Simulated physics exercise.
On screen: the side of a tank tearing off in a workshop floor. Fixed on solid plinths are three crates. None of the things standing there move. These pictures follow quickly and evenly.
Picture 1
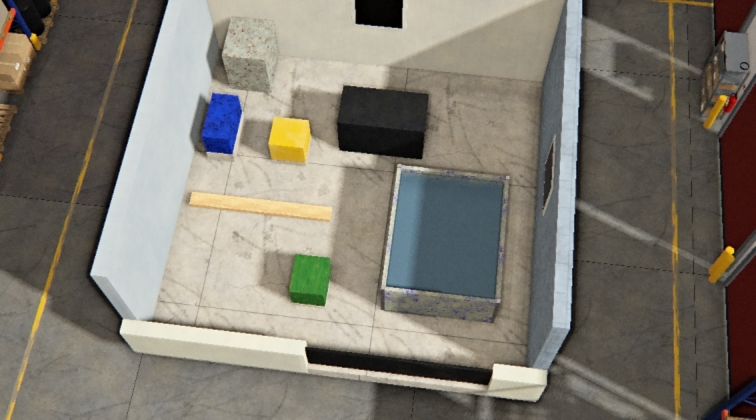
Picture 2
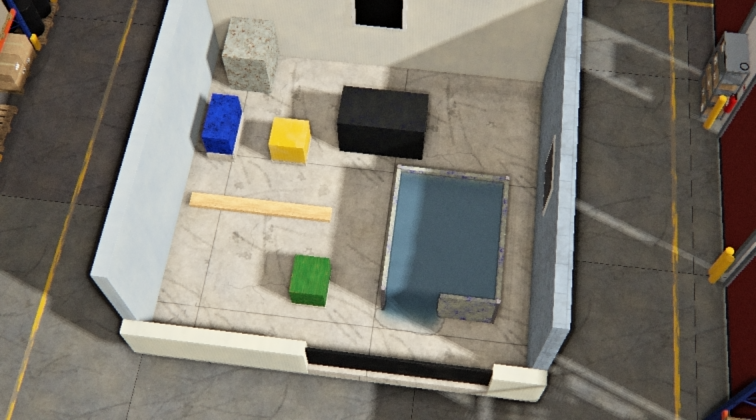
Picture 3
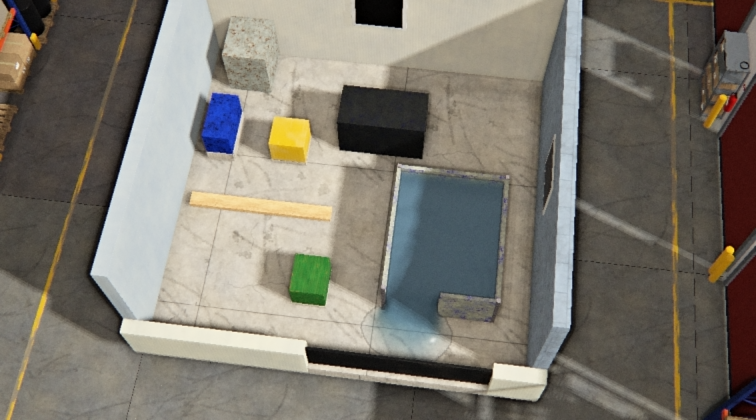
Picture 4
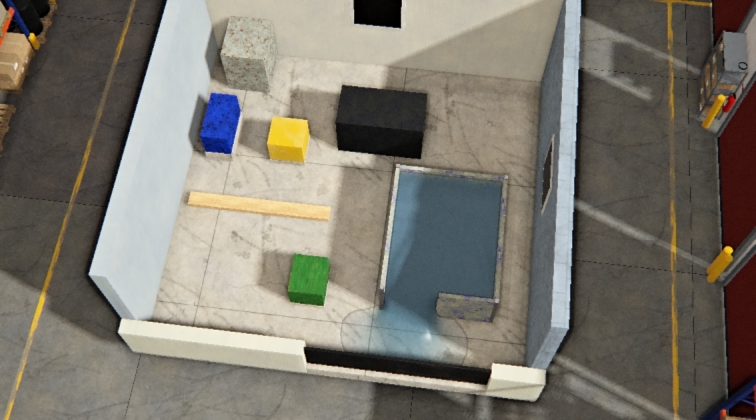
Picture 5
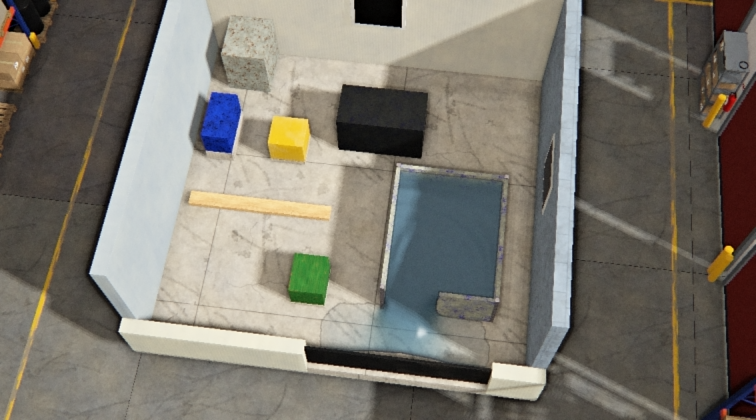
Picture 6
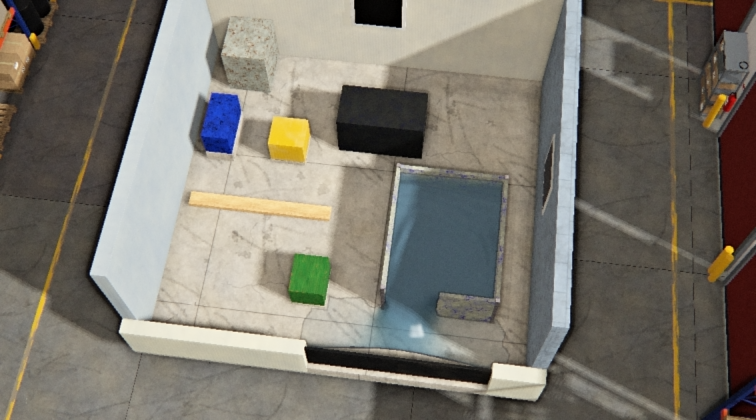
In the video, a tank of water stands among coloured blocks and a wooden plank inside a low-walled workshop enclosure, then part of its front side opens and water pours out, spreading across the floor toward the front wall.
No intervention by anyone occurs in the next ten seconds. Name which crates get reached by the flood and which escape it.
The green crate gets reached; the yellow crate gets reached; the blue crate escapes it.
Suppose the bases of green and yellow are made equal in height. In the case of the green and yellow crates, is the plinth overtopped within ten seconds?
Then: The green one gets wet; the yellow one is wetted.
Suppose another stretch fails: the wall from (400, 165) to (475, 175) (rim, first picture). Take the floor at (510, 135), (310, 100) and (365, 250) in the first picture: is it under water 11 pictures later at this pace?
Soaked, soaked, untouched.
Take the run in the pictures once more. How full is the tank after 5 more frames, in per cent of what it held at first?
I'd put it close to 70 in a hundred.
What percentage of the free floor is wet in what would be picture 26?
I'd say close to 60 per cent.
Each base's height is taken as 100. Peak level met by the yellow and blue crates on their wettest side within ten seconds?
Near 140 and 80 in a hundred.
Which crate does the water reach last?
My guess: The yellow one.
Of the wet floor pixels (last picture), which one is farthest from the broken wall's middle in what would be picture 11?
I'd say around (159, 335).
A moment on, water covers 25 % of the floor; the green crate water round its plinth, the yellow crate not reached, the blue crate not reached.
Next, water covers 35 % of the floor; the green crate water round its plinth, the yellow crate not reached, the blue crate not reached.
Then, water covers 60 % of the floor; the green crate water round its plinth, the yellow crate water round its plinth, the blue crate water round its plinth.
Later, water covers 95 % of the floor; the green crate water round its plinth, the yellow crate water round its plinth, the blue crate water round its plinth.
In the end, water covers 100 % of the floor; the green crate was topped, the yellow crate was topped, the blue crate stayed above the water.
